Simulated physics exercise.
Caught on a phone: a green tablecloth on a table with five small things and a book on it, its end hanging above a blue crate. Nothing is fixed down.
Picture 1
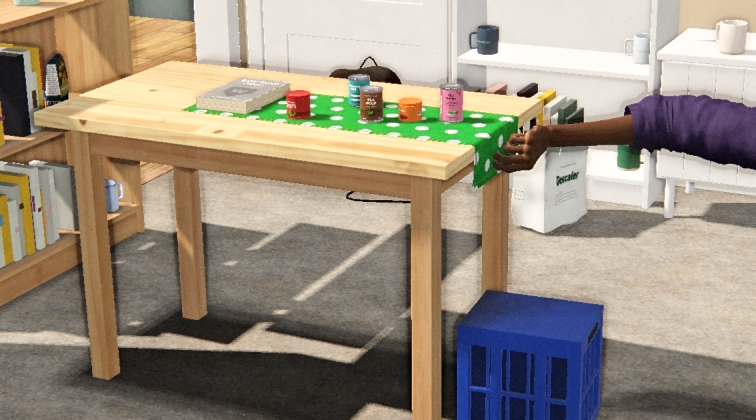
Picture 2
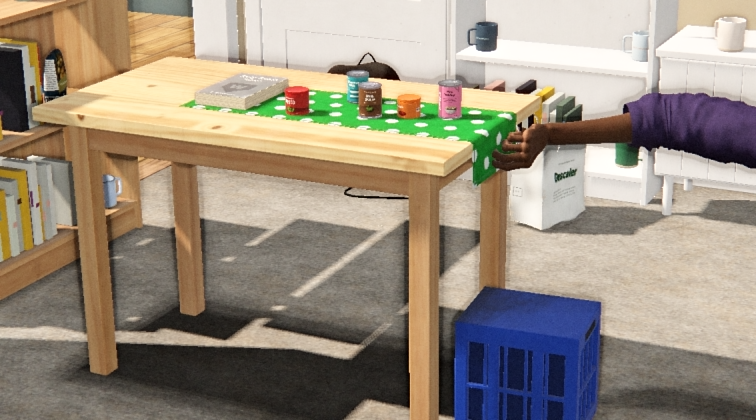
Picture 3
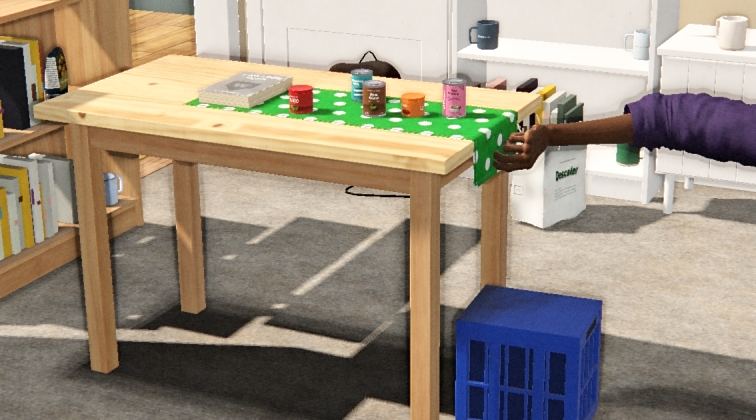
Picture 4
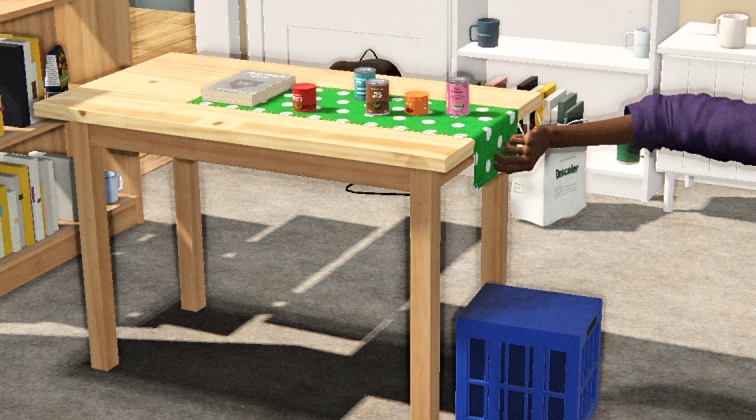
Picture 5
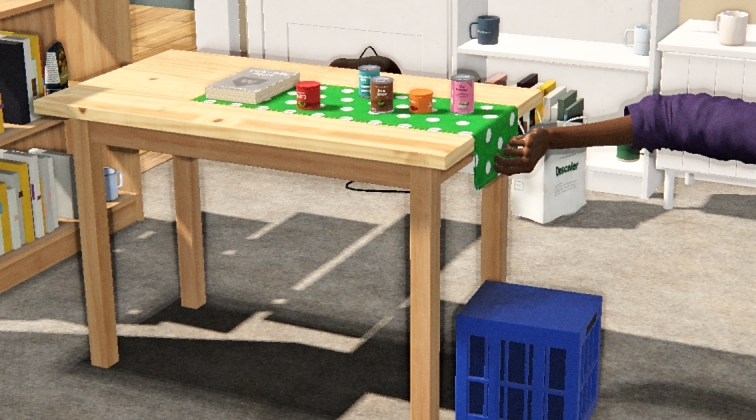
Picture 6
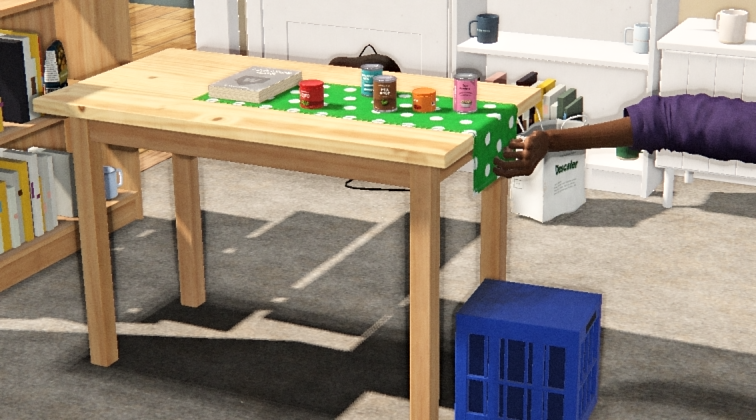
In a room with bookshelves and a wooden table, a hand at the right grips the end of a green polka-dot cloth hanging above a blue crate. The cloth slides slightly to the right, carrying five small containers and a book a short way with it, all still on the tabletop.
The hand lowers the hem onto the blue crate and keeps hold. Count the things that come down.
Over the edge go three.
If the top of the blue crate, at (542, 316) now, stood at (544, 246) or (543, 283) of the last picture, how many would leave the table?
Then 1 and 2.
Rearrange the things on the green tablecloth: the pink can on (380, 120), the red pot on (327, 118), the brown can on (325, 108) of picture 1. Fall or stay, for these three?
The pink can goes over; the red pot keeps its place on top; the brown can keeps its place on top.
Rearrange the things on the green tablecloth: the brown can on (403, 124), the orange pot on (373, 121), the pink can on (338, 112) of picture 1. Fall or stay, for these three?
The brown can drops off, the orange pot drops off, the pink can survives.
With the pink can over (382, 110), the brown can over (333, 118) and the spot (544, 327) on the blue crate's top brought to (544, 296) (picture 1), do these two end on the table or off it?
The pink can keeps its place on top; the brown can keeps its place on top.
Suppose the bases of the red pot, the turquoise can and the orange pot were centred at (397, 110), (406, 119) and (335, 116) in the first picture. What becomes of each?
The red pot tumbles off; the turquoise can goes over; the orange pot remains up.
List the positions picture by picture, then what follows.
In the first frame, hem (473, 192); pink can (451, 86); orange pot (410, 101); brown can (371, 88); turquoise can (359, 77); red pot (298, 93); top of the crate (544, 327).
In the second frame, hem (472, 189); pink can (450, 82).
In the third frame, hem (473, 190); orange pot (413, 95).
In the fourth frame, hem (473, 192); brown can (378, 81); top of the crate (542, 321).
In the fifth frame, hem (475, 194); turquoise can (369, 68).
In the sixth frame, hem (473, 197); pink can (466, 76); orange pot (424, 90); brown can (385, 78); turquoise can (372, 66); red pot (312, 82).
Soon after, hem near (497, 248); pink can gone.
Then, hem near (498, 286); pink can and orange pot gone.
At rest, hem on the crate; pink can, orange pot and brown can gone. The table loses three.
